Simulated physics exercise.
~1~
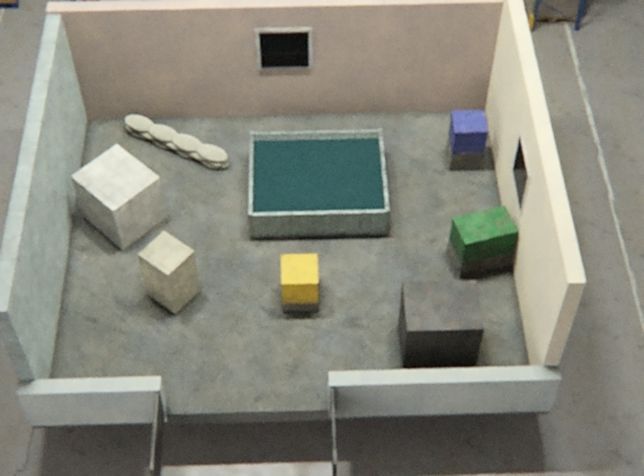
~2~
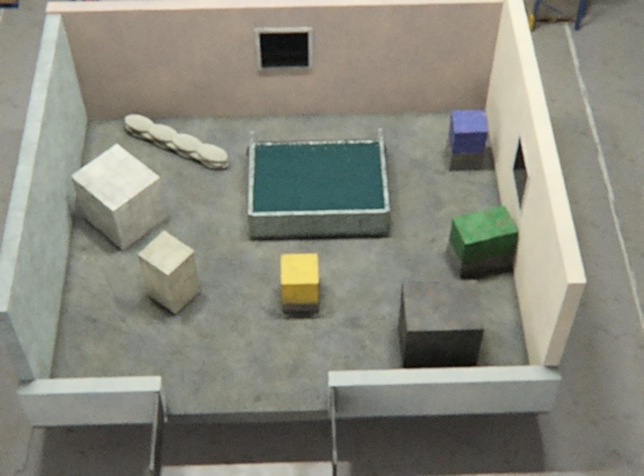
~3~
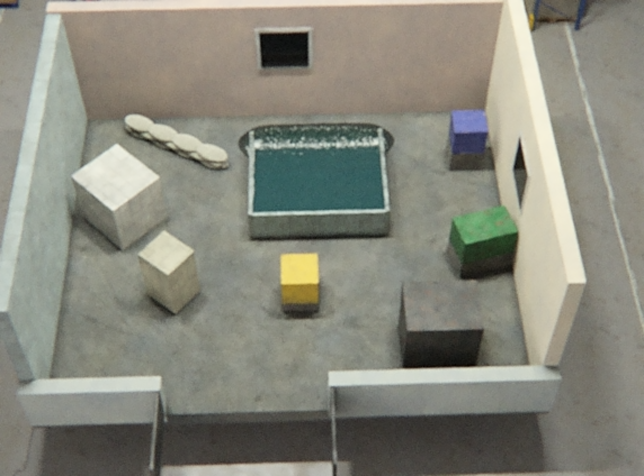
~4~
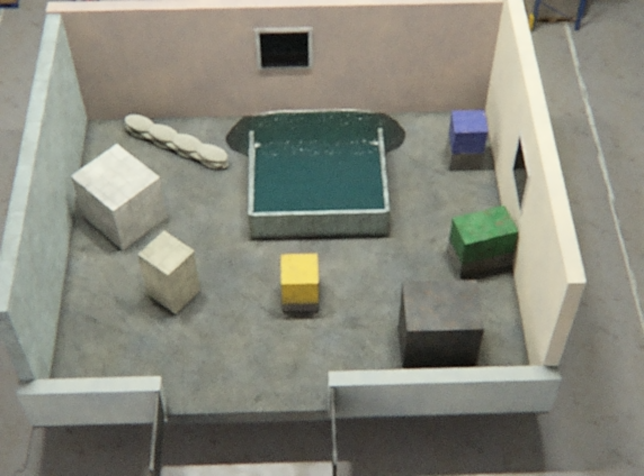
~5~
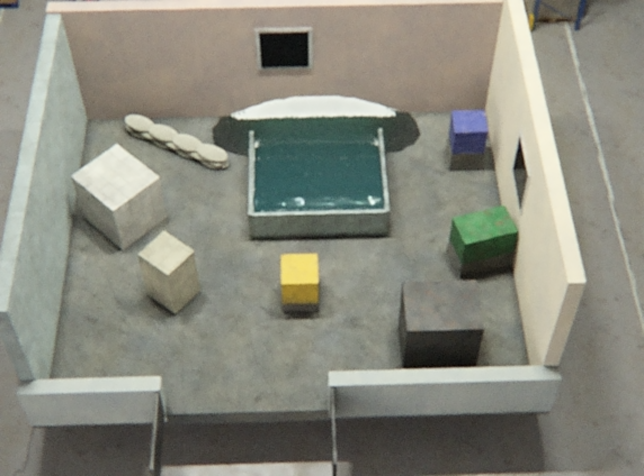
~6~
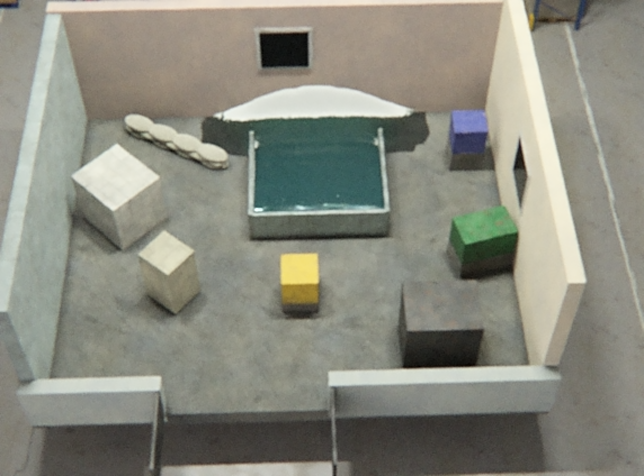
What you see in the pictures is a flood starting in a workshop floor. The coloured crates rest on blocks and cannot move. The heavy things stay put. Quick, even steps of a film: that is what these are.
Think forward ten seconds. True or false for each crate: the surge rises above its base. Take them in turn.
Blue crate: False; green crate: False; yellow crate: False.
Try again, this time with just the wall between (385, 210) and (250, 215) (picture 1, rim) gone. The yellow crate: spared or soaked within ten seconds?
Note: Yellow crate gets reached.
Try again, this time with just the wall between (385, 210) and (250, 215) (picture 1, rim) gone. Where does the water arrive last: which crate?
I'd go with the blue-painted one.
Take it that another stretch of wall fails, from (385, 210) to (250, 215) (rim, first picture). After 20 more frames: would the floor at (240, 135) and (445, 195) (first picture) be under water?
Untouched, then untouched.
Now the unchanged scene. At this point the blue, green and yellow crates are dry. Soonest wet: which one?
It's the blue one here.
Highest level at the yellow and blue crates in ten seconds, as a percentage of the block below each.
The first reaches around 40 in a hundred, the second around 70.
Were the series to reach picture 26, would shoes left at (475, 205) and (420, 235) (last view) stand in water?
The first place is inundated and the second is inundated.
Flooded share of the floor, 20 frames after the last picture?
About 35 per cent.
A moment on, water covers 10 % of the floor; the blue crate not reached, the green crate not reached, the yellow crate not reached.
Next, water covers 20 % of the floor; the blue crate water round its plinth, the green crate not reached, the yellow crate not reached.
Then, water covers 35 % of the floor; the blue crate water round its plinth, the green crate water round its plinth, the yellow crate not reached.
Later, water covers 65 % of the floor; the blue crate water round its plinth, the green crate water round its plinth, the yellow crate water round its plinth.
In the end, water covers 90 % of the floor; the blue crate stayed above the water, the green crate stayed above the water, the yellow crate stayed above the water.
